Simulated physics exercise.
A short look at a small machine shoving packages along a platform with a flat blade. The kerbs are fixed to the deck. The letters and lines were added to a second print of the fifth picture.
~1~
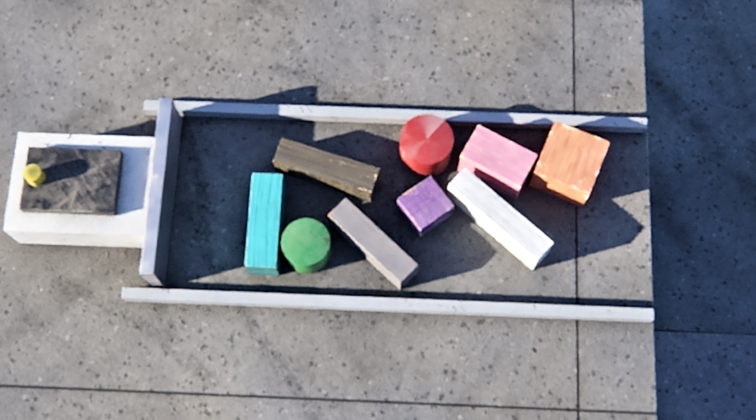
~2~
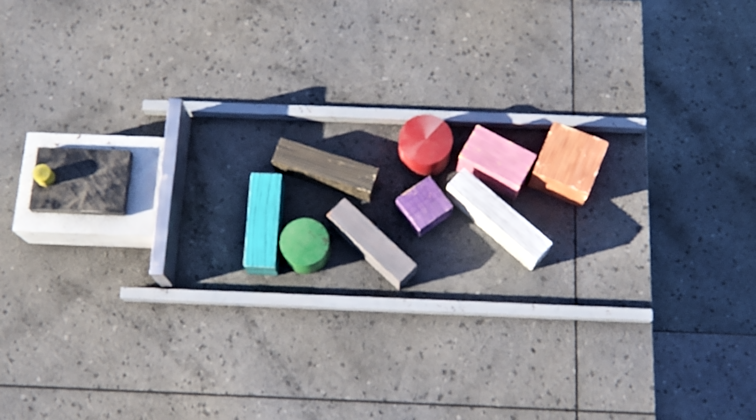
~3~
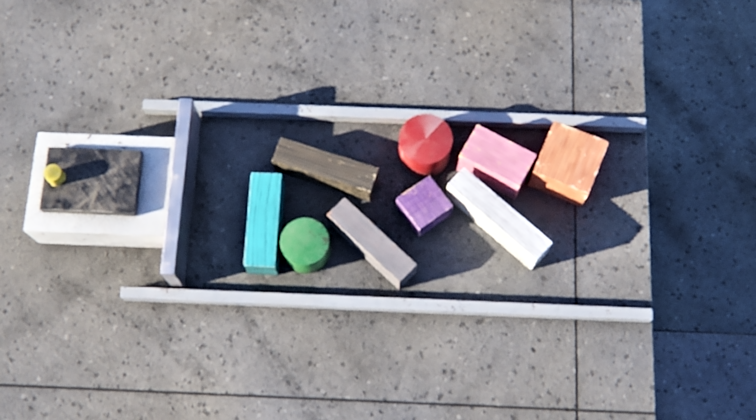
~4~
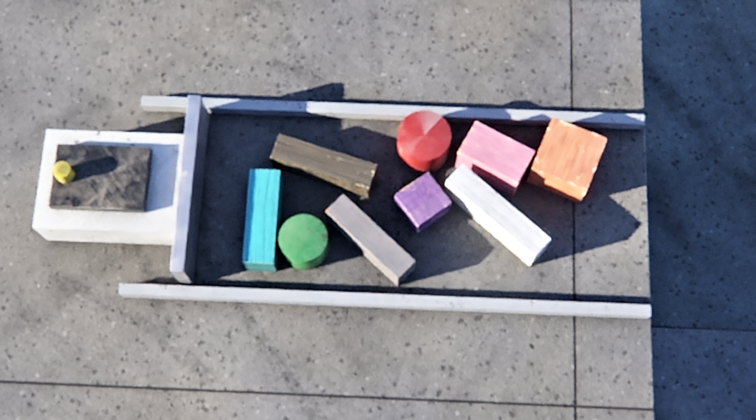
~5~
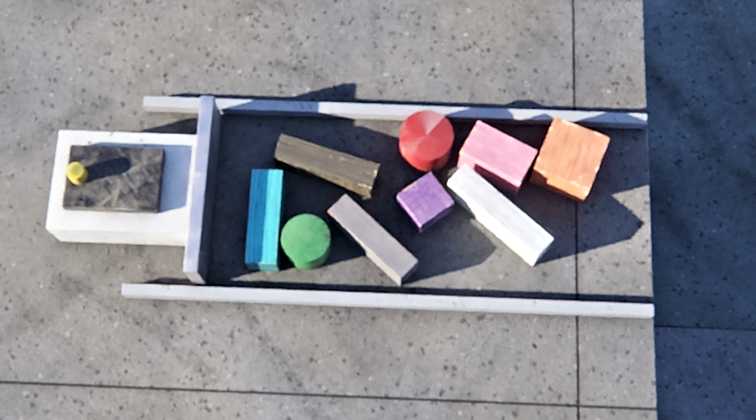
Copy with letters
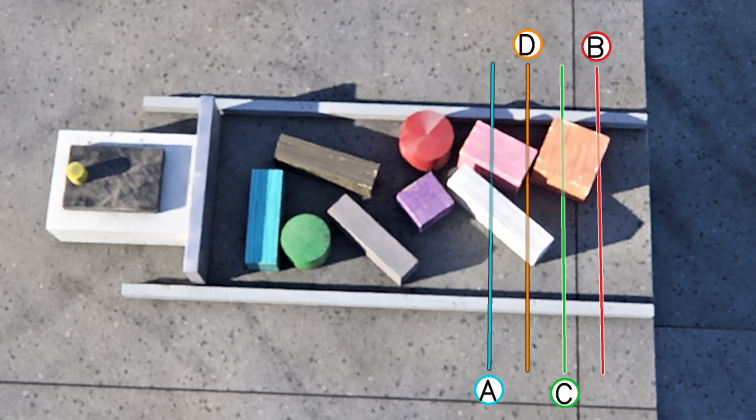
A small white robot with a flat grey blade advances slowly to the right between two pale rails on a stone surface, closing in on the teal block, while the scattered colourful blocks and canisters ahead show no clear movement.
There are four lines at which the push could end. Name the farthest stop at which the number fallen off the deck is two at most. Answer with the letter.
The farthest such stop is D.
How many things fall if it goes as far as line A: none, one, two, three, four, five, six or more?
By then, none.
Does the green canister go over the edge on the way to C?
No.
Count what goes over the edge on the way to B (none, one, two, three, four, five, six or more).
By then, six or more.
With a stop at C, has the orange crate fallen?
Yes.
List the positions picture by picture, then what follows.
White stick (498, 219); green canister (307, 246); purple crate (425, 207), in the first picture.
Robot (88, 181); grey bar (372, 244), in the second picture.
Robot (99, 181); red canister (425, 146), in the third picture.
Robot (108, 178); black bar (325, 166), in the fourth picture.
Robot (121, 179); white stick (498, 215); green canister (307, 242); purple crate (425, 203), in the fifth picture.
On the copy, A at (491, 210); B at (600, 214); C at (563, 212); D at (528, 211).
On D. First, robot (240, 183); green canister (379, 255); black bar (382, 167).
Then, robot (358, 188); white stick (597, 228); orange crate (590, 162).
Finally, robot (450, 191); orange crate over the edge; white stick over the edge; two fallen.
By contrast, A is within the limit but short; B drops seven; C drops three.
